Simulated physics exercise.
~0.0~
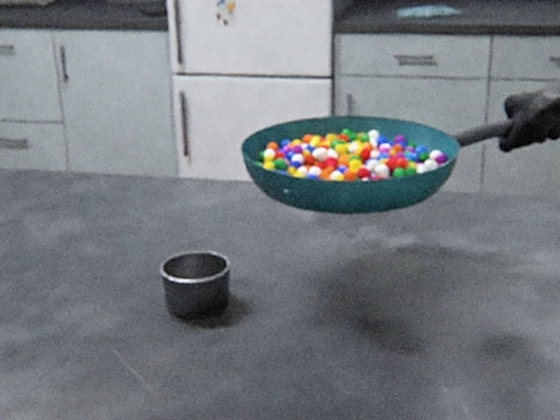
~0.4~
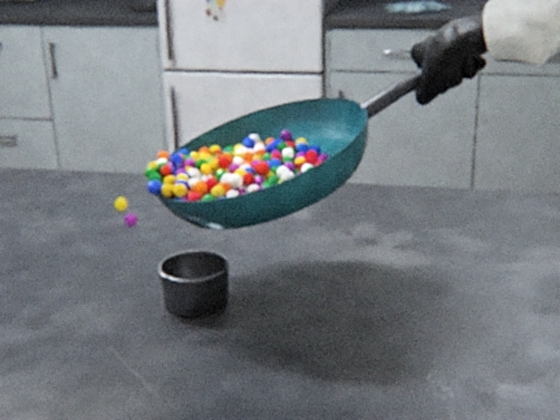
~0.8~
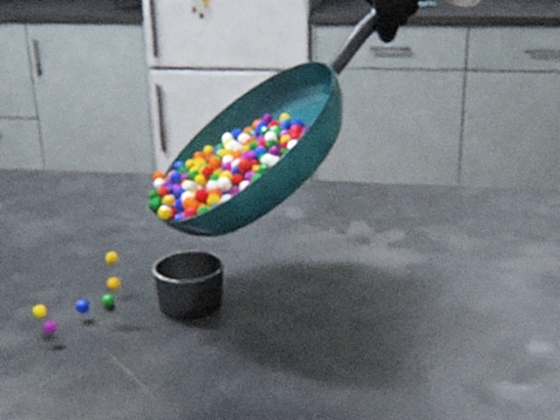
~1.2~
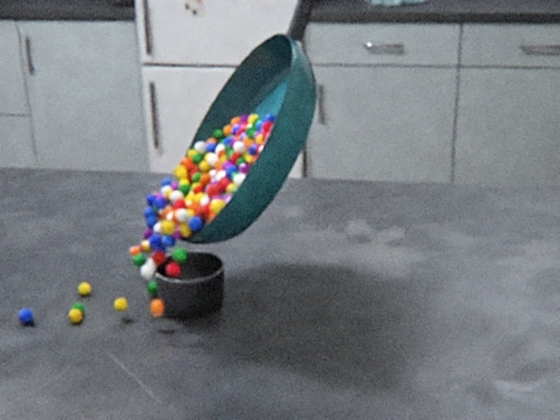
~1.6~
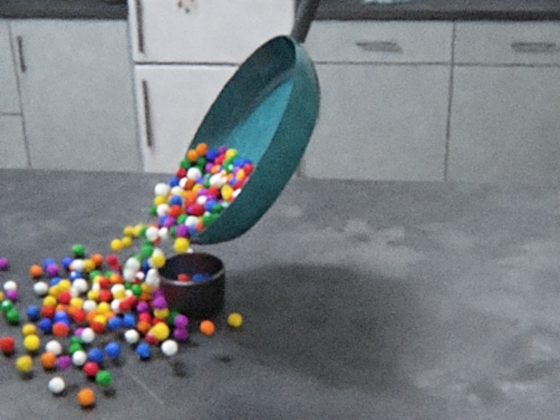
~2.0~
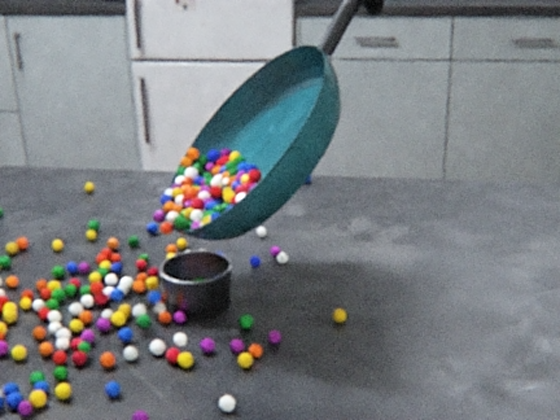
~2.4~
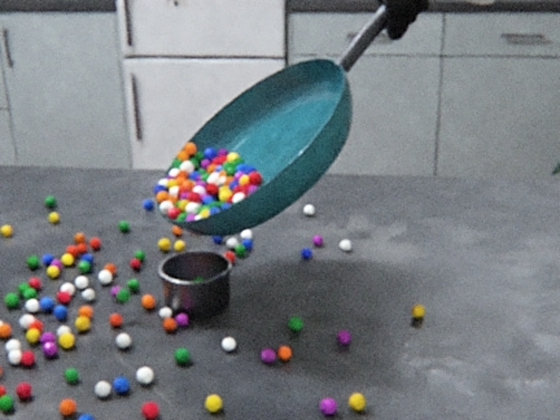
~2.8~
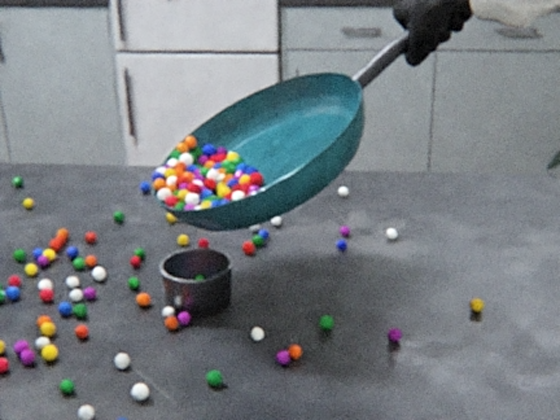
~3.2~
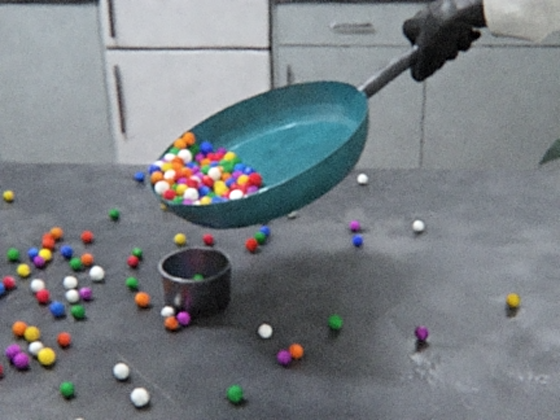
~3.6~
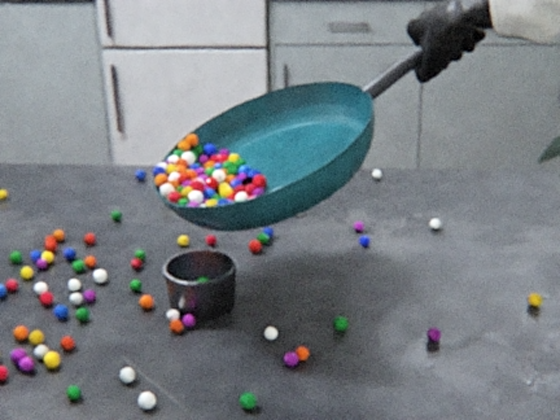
A teal frying pan of colourful little balls, held by a black-gloved hand, tips steeply to the left above a small dark metal dish, spilling many across the grey tabletop and few into the dish, then tilts partway back and stays raised, still holding a good share.
